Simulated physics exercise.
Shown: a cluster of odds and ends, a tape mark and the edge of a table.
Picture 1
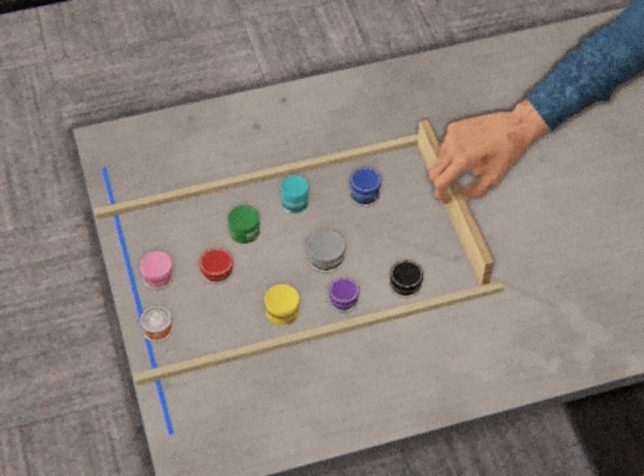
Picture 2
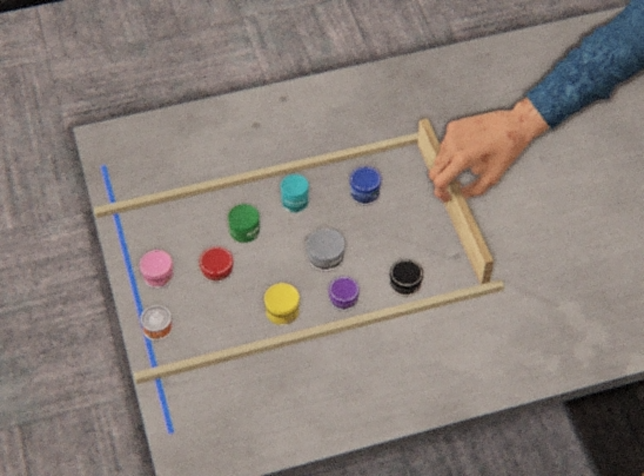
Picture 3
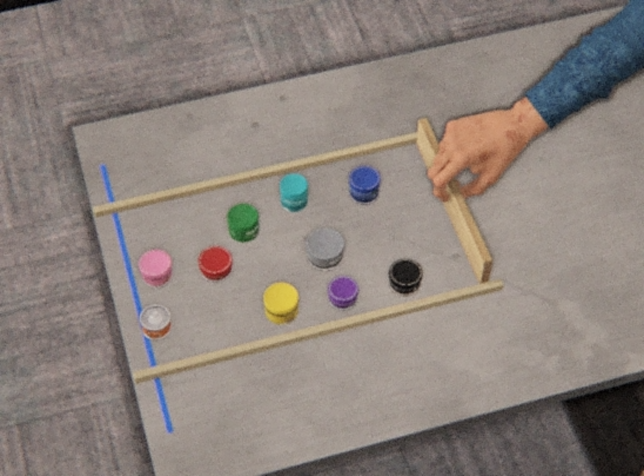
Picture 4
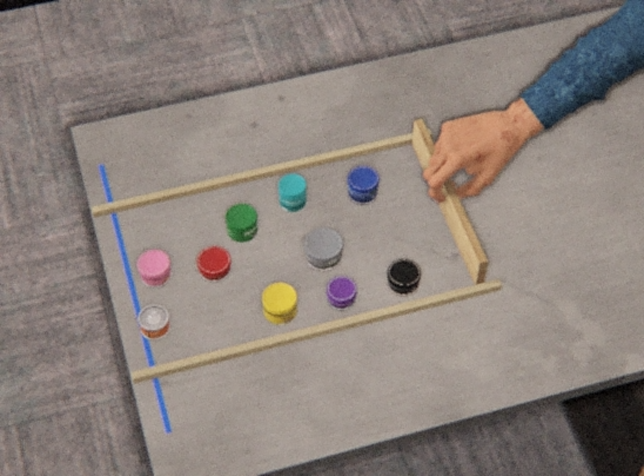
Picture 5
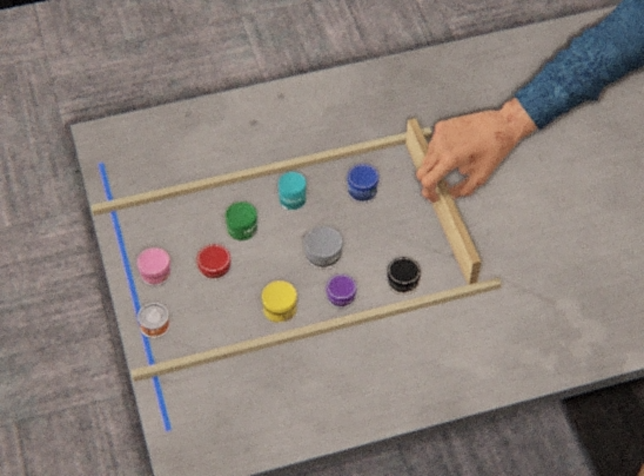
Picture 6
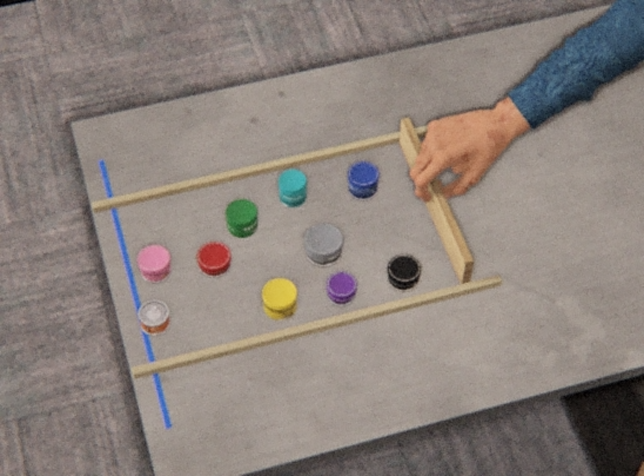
The footage shows small colourful pots and tins spread between two wooden strips on a grey tabletop near a blue tape line, while a hand at the right slides a wooden board slightly left; the containers stay essentially still.
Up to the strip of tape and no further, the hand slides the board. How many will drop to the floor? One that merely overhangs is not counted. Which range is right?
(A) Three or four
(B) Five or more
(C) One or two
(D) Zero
B.
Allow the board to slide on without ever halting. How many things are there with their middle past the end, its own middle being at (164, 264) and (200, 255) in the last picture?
At the first place it's 2, at the second 0.
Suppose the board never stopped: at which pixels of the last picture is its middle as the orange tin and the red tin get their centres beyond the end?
The orange tin puts it at (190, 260), the red tin at (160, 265).
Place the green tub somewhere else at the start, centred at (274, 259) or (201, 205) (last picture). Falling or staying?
In the two tries the green tub ends up below and ends up below, in that order.
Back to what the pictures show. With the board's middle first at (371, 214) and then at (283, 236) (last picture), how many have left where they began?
2 and 7.
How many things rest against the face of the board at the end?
4 of them.
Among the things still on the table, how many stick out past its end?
The number overhanging is 4.
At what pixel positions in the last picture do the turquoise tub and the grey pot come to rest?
The turquoise tub comes to rest close to (102, 216), while the grey pot rests close to (117, 302).
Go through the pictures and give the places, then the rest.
Orange tin (157, 325); pink pot (157, 271); red tin (217, 266); board (454, 201); tape (135, 291), in the first picture.
Pink pot (157, 269); turquoise tub (295, 194), in the second picture.
Red tin (216, 265); blue tin (365, 186), in the third picture.
Orange tin (154, 323); black tin (404, 278), in the fourth picture.
Pink pot (155, 267); yellow tub (280, 302), in the fifth picture.
Orange tin (154, 318); pink pot (155, 264); red tin (214, 260); board (435, 199); tape (133, 284), in the sixth picture.
A little later, none off yet; orange tin at rest near (154, 318); pink pot at rest near (155, 264); red tin at rest near (214, 260).
Next, none off yet; orange tin shifted about its own width near (116, 311); pink pot shifted about its own width near (112, 267); red tin shifted well along near (141, 279).
When it is over, the number that fall off is five or more; down, purple tin, yellow tub, green tub, red tin, pink pot and orange tin.
